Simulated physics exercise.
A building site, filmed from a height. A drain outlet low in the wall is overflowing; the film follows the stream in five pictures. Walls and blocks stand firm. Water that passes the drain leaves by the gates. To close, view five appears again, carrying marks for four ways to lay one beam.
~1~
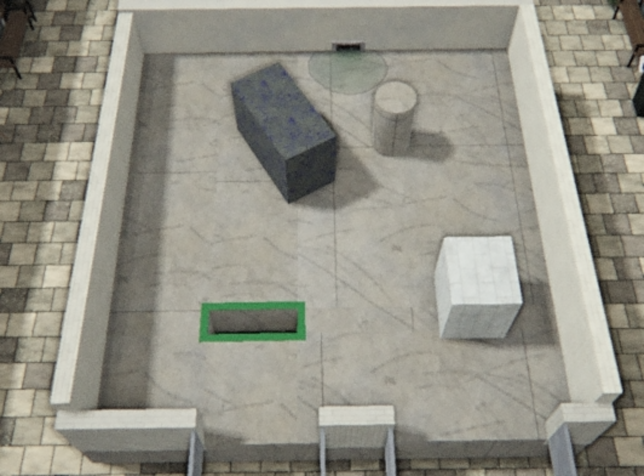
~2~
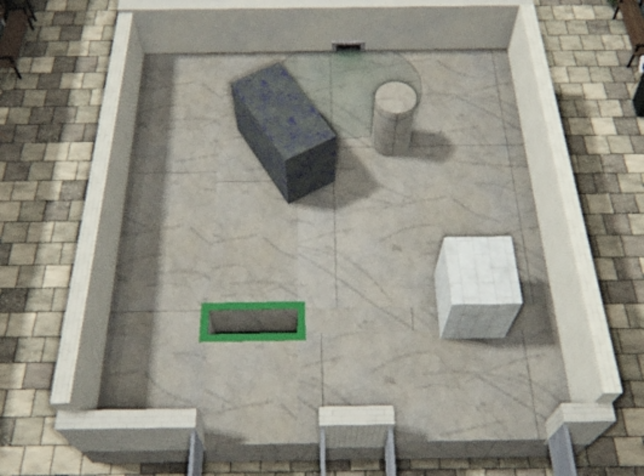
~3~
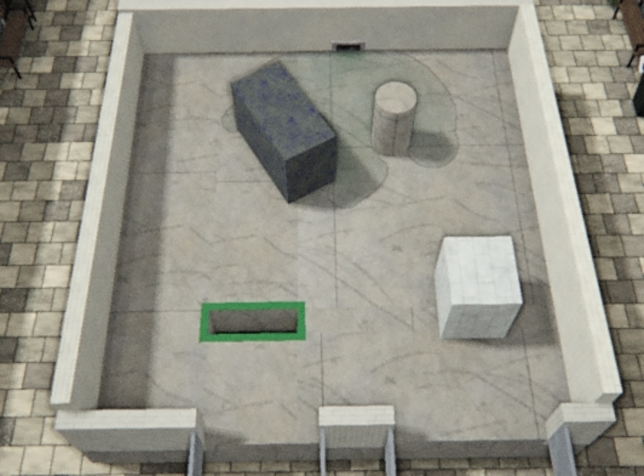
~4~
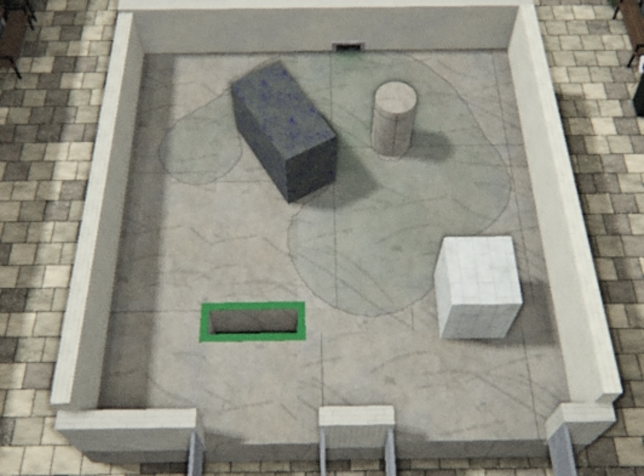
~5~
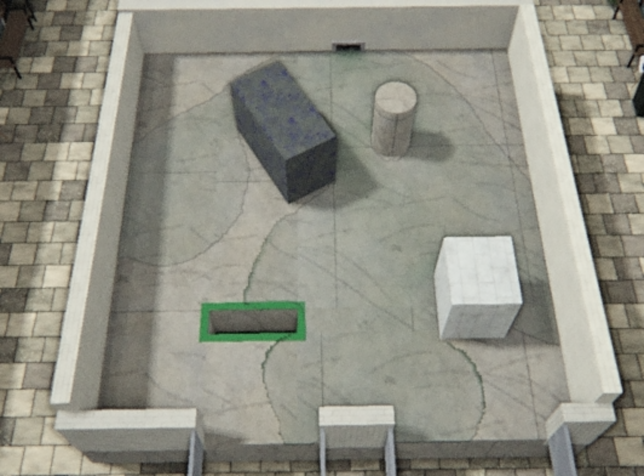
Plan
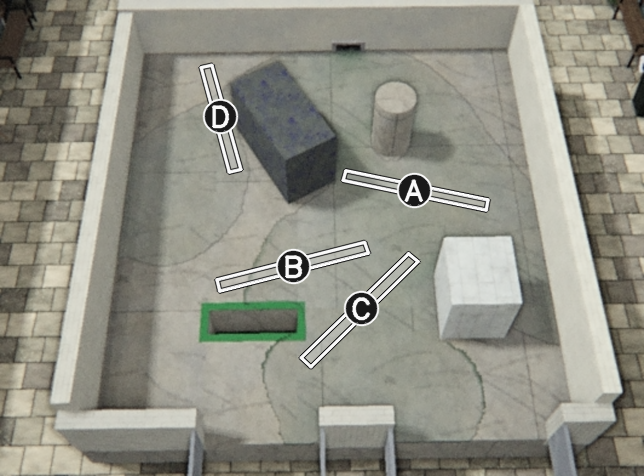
A walled concrete yard slowly flooding from the back wall, shallow water spreading around blocks and a cylinder, reaching a green-edged pit.
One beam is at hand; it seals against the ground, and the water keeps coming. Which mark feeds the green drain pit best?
The best position is C.
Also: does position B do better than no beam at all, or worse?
Position B is worse.
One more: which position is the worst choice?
Here it is position B.
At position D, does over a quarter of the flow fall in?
No, it does not.
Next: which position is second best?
Here it is position D.
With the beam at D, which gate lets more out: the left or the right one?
More leaves on the right.
In white, A from (344, 175) to (487, 204); B from (218, 285) to (366, 247); C from (306, 362) to (413, 257); D from (206, 66) to (235, 170).
For position A, about 7 % of the stream goes into the green drain pit, about 93 % out by the gates.
For position B, about 2 % of the stream goes into the green drain pit, about 98 % out by the gates.
For position C, about 28 % of the stream goes into the green drain pit, about 72 % out by the gates.
For position D, about 13 % of the stream goes into the green drain pit, about 86 % out by the gates.
